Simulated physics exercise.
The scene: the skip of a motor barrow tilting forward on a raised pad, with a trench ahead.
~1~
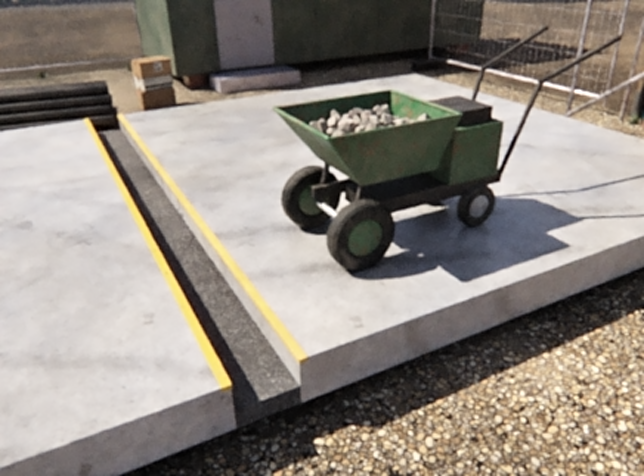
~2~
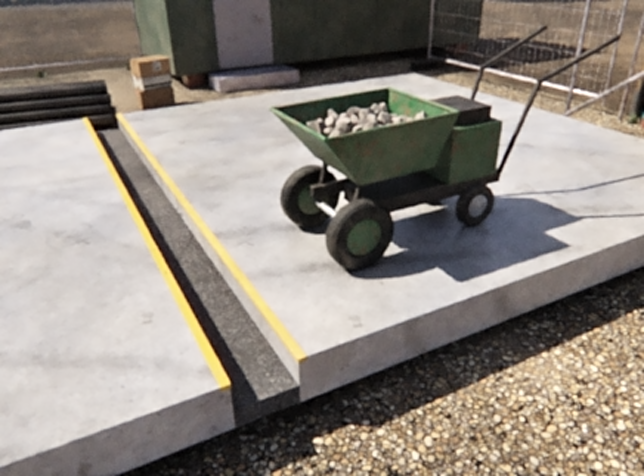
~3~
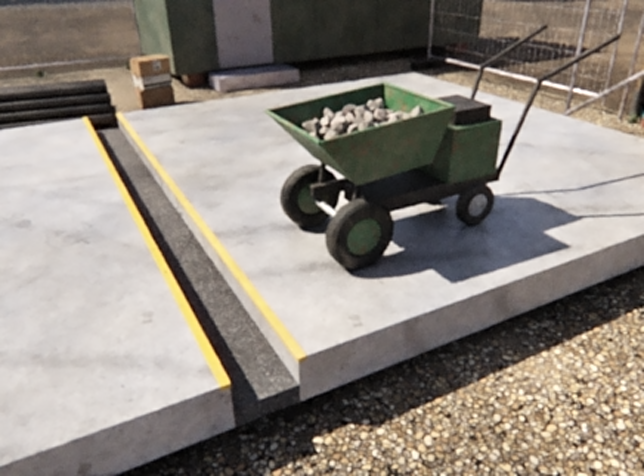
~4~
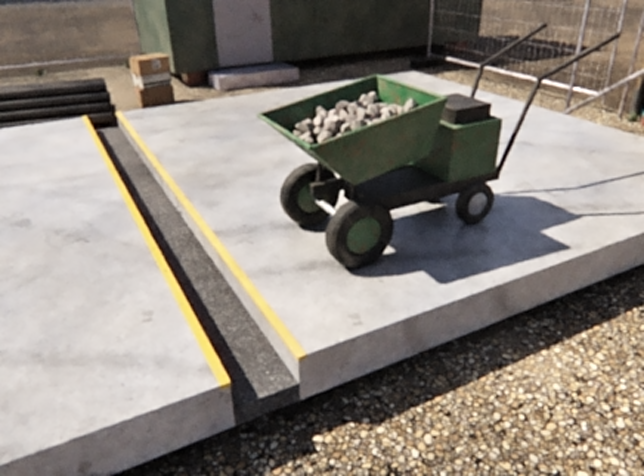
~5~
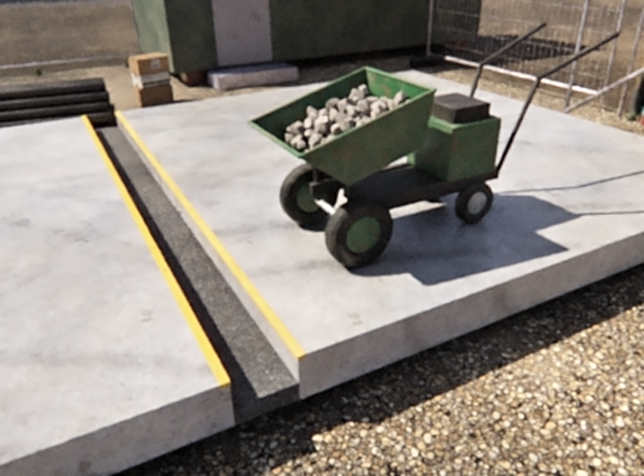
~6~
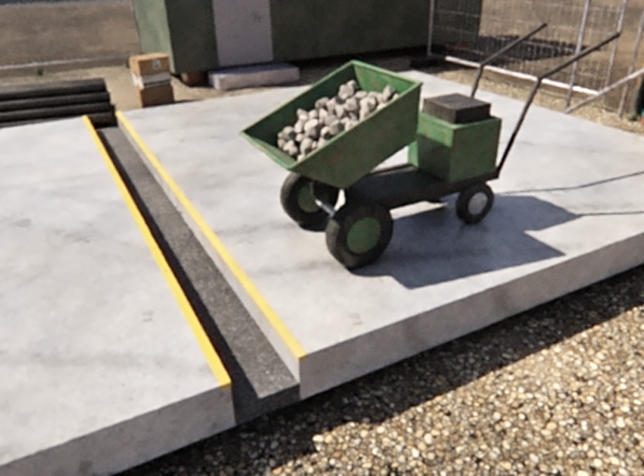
A green skip full of broken stones tilts steadily forward on a parked motor barrow.
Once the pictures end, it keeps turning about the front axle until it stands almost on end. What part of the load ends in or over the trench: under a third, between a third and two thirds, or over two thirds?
Between the edges lies more than two thirds of the load.
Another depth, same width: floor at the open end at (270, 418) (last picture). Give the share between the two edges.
Some 100 per cent.
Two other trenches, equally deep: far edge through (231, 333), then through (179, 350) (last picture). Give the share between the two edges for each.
Near 50 % and 90 %.
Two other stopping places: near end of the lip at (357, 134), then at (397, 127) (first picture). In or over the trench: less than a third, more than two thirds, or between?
The first try: Between a third and two thirds. The second: Under a third.
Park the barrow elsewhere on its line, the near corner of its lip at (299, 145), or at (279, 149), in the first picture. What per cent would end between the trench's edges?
Near 60 % and 20 %.
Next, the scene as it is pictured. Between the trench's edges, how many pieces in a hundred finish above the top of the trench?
Close to 20 per cent.
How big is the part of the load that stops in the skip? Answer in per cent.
About 15 per cent.
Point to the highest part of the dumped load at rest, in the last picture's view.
Near (214, 267).
Just after the last frame, skip tipped steeply; every one in the skip.
A moment on, skip tipped right over; the larger part in the skip; just a few short of the trench; roughly a quarter in or heaped over the trench.
Further on, skip tipped right over; roughly a quarter in the skip; the larger part in or heaped over the trench; just a few beyond it.
When it is over, skip tipped right over; roughly a quarter in the skip; just a few short of the trench; the larger part in or heaped over the trench; just a few beyond it.
